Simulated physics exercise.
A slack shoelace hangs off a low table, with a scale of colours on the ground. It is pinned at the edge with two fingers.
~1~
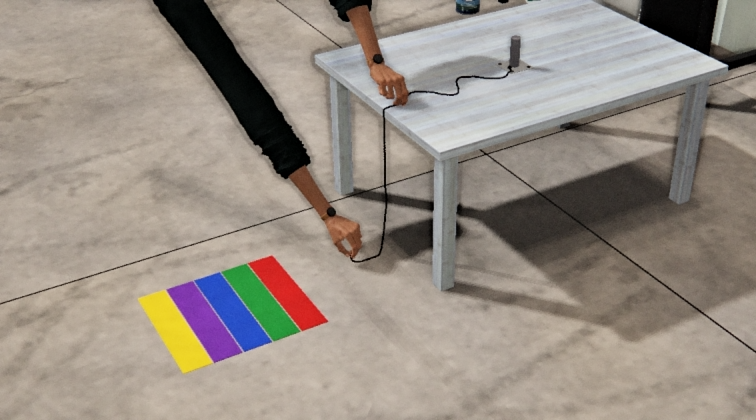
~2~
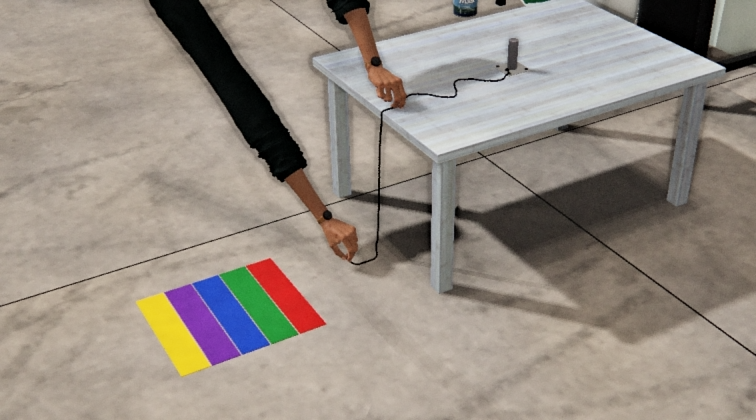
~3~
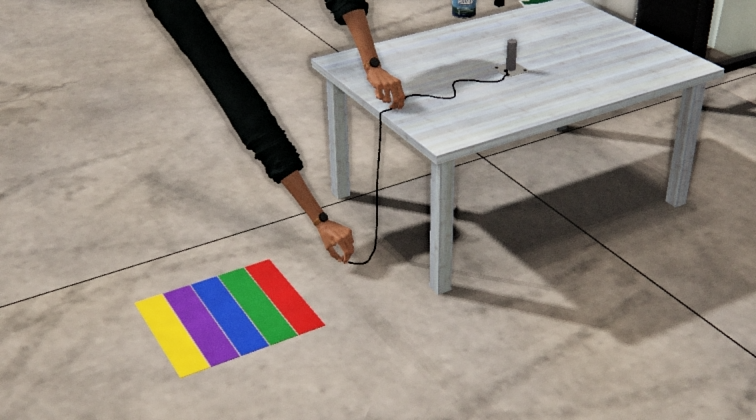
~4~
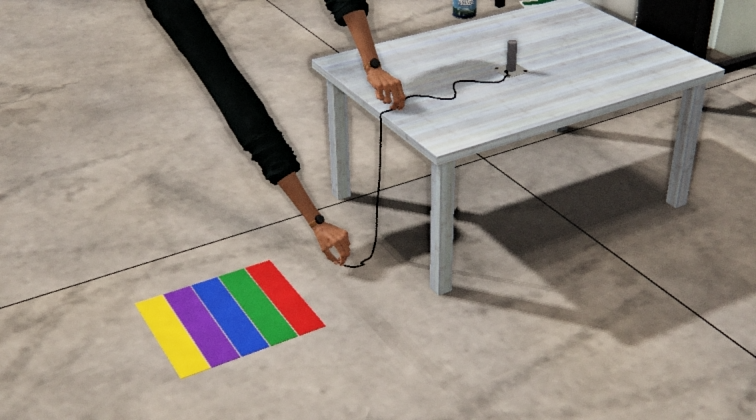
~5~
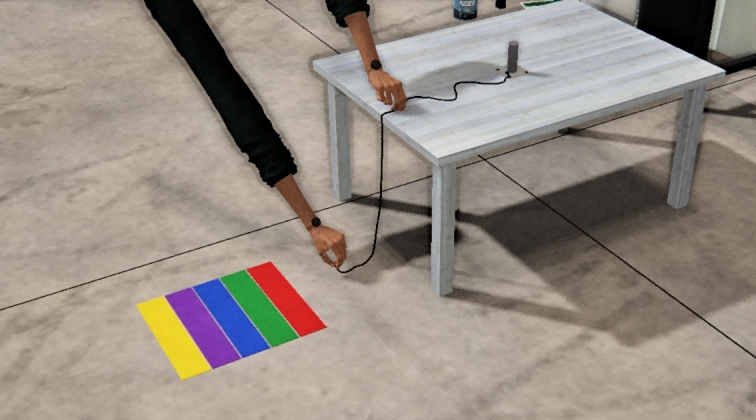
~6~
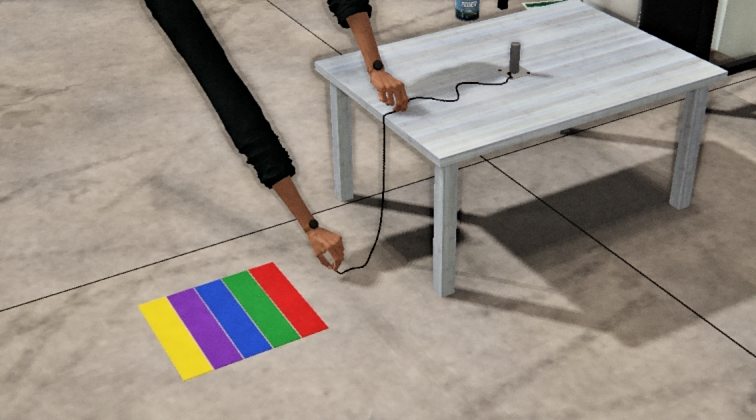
At first, one hand pins a dark cord at the edge of a low table while another holds its hanging end near the floor, beside a striped patch of red, green, blue, purple and yellow. The lower hand then eases the end slightly down and left, while the upper hand stays put.
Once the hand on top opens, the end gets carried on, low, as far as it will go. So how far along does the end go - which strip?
Along to the purple strip.
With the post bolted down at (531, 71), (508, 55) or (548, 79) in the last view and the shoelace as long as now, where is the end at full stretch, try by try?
Going through them in sequence: (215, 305), (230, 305) and finally (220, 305).
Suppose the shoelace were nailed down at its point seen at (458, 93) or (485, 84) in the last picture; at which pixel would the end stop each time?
(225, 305), then (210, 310).
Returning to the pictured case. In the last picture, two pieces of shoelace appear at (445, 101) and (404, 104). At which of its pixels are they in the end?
One ends up around (409, 104), the other around (371, 127).
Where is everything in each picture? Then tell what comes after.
End (351, 255); red (305, 313); green (277, 323); blue (249, 333); purple (219, 343); yellow (189, 354), in the first frame.
End (347, 259); shoelace through (498, 81) (456, 89) (409, 96) (381, 132) (379, 193) (376, 245), in the second frame.
End (343, 261), in the third frame.
End (339, 263); shoelace through (497, 83) (455, 91) (408, 97) (381, 134) (378, 195) (374, 248), in the fourth frame.
End (336, 266), in the fifth frame.
End (333, 268); shoelace through (500, 84) (458, 93) (411, 99) (384, 136) (383, 196) (372, 251), in the sixth frame.
A little later, end near (243, 298); over green.
Next, end near (214, 308); over purple.
When it is tight, end near (196, 314); over purple. The purple one.
